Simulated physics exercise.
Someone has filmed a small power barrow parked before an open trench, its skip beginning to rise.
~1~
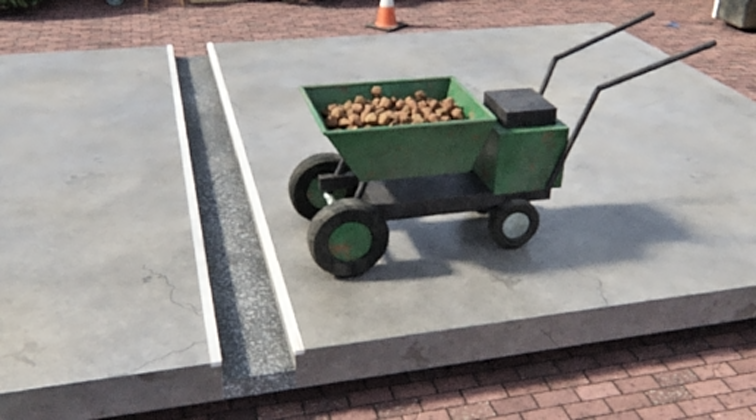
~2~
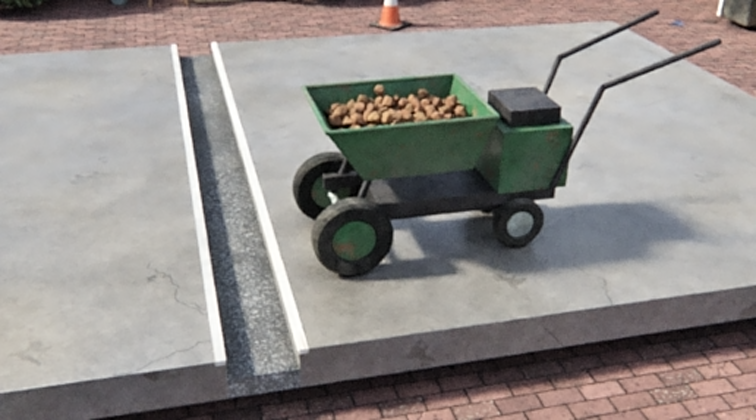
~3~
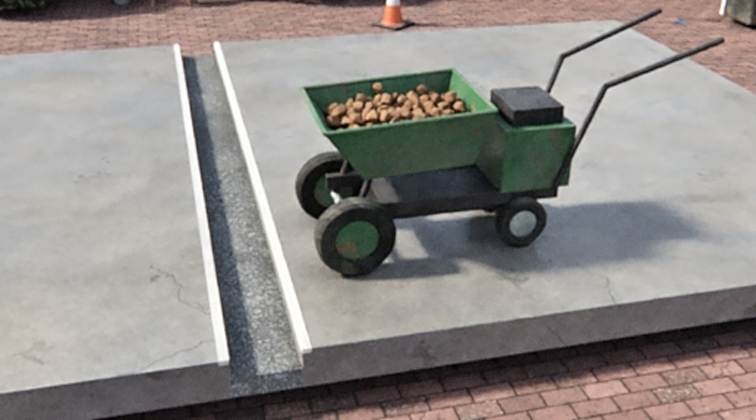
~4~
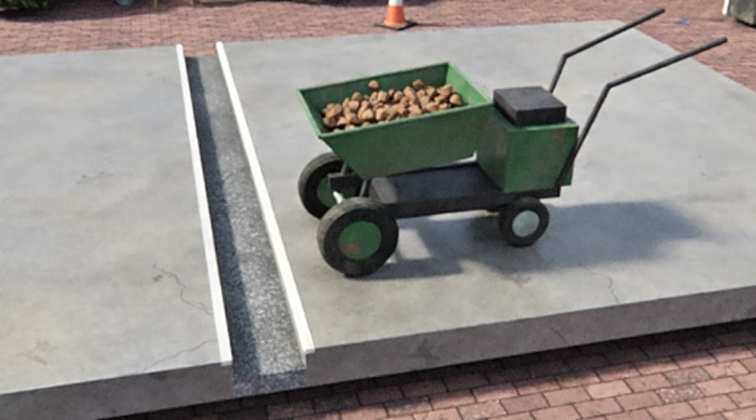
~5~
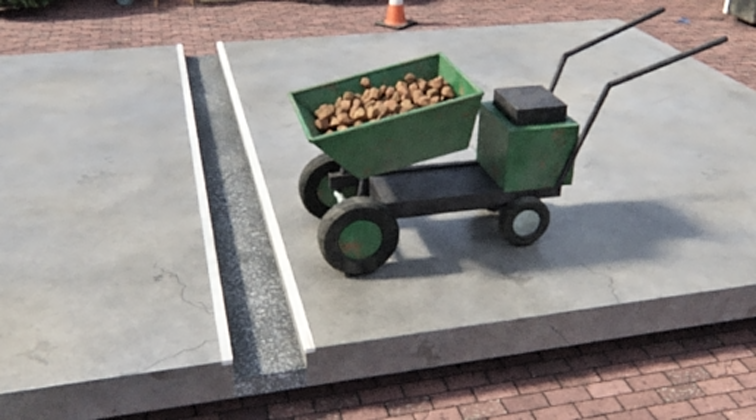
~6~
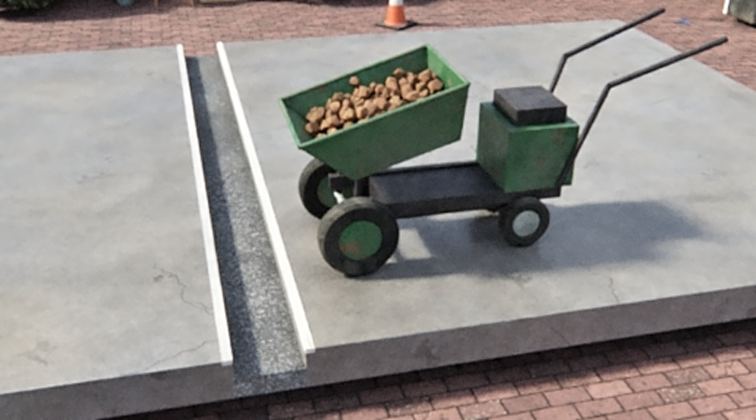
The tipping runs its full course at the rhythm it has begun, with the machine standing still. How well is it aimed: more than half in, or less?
It catches only the smaller part.
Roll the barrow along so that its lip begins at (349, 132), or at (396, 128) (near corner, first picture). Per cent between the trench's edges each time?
Roughly 50 per cent, and 80 per cent.
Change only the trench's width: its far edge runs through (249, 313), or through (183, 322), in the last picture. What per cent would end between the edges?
First some 10, then 70 per cent.
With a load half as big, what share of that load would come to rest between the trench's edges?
Near 30 %.
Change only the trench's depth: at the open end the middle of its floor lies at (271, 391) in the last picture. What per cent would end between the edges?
Near 30 %.
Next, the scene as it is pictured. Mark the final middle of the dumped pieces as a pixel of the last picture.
Near (180, 258).
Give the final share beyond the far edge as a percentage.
Near 75 %.
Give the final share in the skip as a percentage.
Close to 0 per cent.
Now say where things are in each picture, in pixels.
In the first picture, lip of the skip at (325, 134), level; top of the load at (390, 117), clay clods; first edge of the trench at (287, 308); far edge at (210, 318), the trench over half as wide as the skip, and shallow for its width.
In the second picture, lip of the skip at (328, 133), level; top of the load at (393, 115).
In the third picture, lip of the skip at (325, 135), tipped barely; top of the load at (402, 113).
In the fourth picture, lip of the skip at (321, 137), tipped a little; top of the load at (415, 103).
In the fifth picture, lip of the skip at (311, 141), tipped a little; top of the load at (419, 100).
In the sixth picture, lip of the skip at (300, 148), tipped clearly; top of the load at (409, 95); first edge of the trench at (298, 307); far edge at (220, 317).
Soon, skip tipped steeply; all in the skip.
A while on, skip tipped right over; about two thirds in the skip; a stray few in or heaped over the trench; about a quarter beyond it; a small part falling.
Towards the end, skip tipped right over; a small part in the skip; about a quarter in or heaped over the trench; most beyond it.
Finally, skip tipped right over; about a quarter in or heaped over the trench; most beyond it.
